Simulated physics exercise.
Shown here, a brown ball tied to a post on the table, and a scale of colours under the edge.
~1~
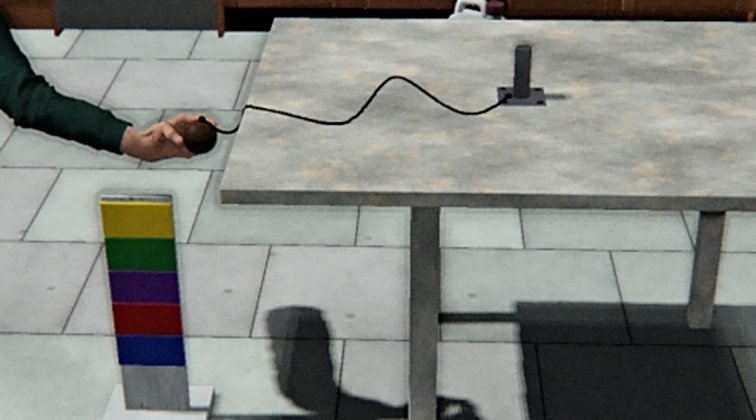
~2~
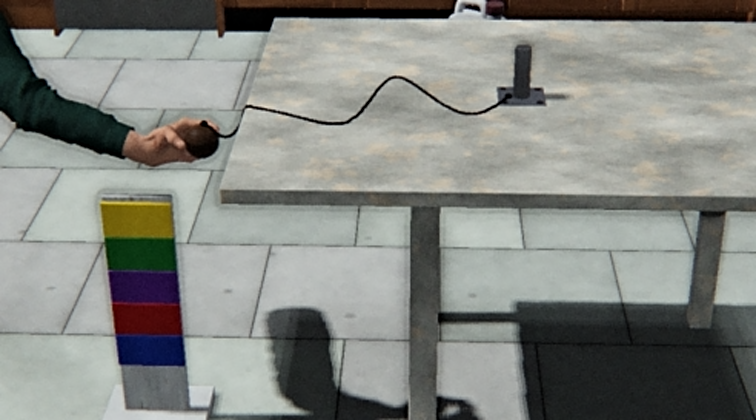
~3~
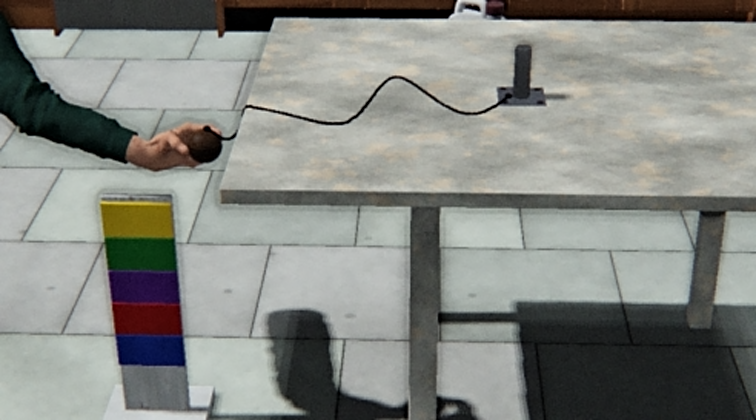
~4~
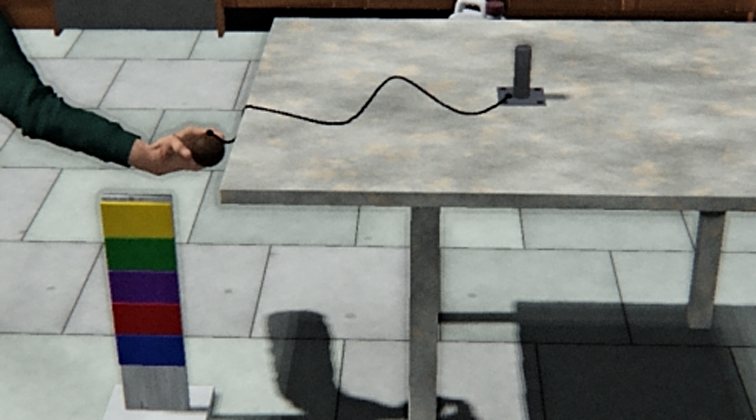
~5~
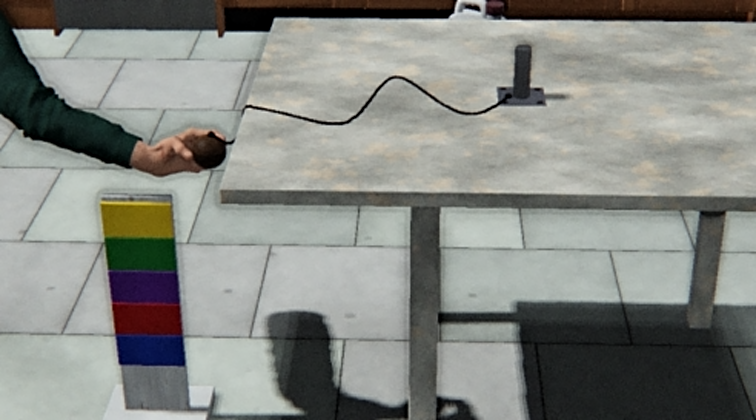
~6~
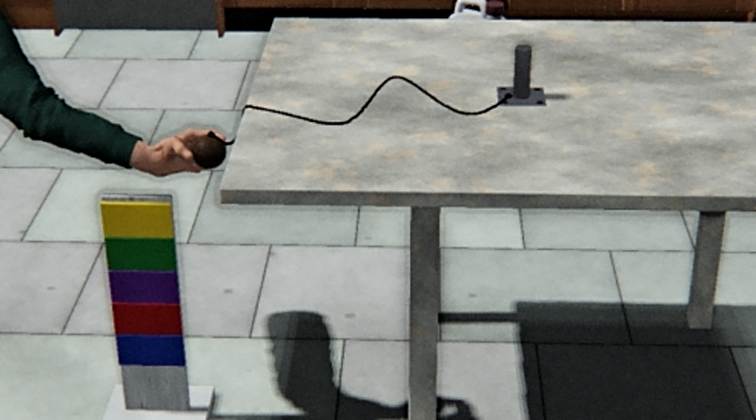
A hand holding a brown ball on a cord moves slightly right and down, then stays still.
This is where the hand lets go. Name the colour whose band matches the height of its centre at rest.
That would be red.
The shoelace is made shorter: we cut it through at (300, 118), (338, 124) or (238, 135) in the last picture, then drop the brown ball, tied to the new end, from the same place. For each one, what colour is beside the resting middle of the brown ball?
Try 1 - yellow; try 2 - higher than all five; try 3 - purple.
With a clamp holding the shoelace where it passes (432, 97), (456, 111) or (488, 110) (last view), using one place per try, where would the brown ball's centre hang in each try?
Try 1: (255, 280); try 2: (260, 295); try 3: (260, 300).
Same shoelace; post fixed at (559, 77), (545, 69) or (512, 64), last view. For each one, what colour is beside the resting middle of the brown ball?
In that order: Purple; purple; red.
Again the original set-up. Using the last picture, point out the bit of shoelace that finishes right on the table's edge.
Roughly (367, 104).
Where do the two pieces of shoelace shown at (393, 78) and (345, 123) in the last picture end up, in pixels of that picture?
They finish close to (318, 98) and close to (250, 153).
A little later, ball near (235, 311); level with red.
Next, ball near (275, 314); level with red.
When it is over, ball near (261, 318); level with red. Its middle rests at the red band.
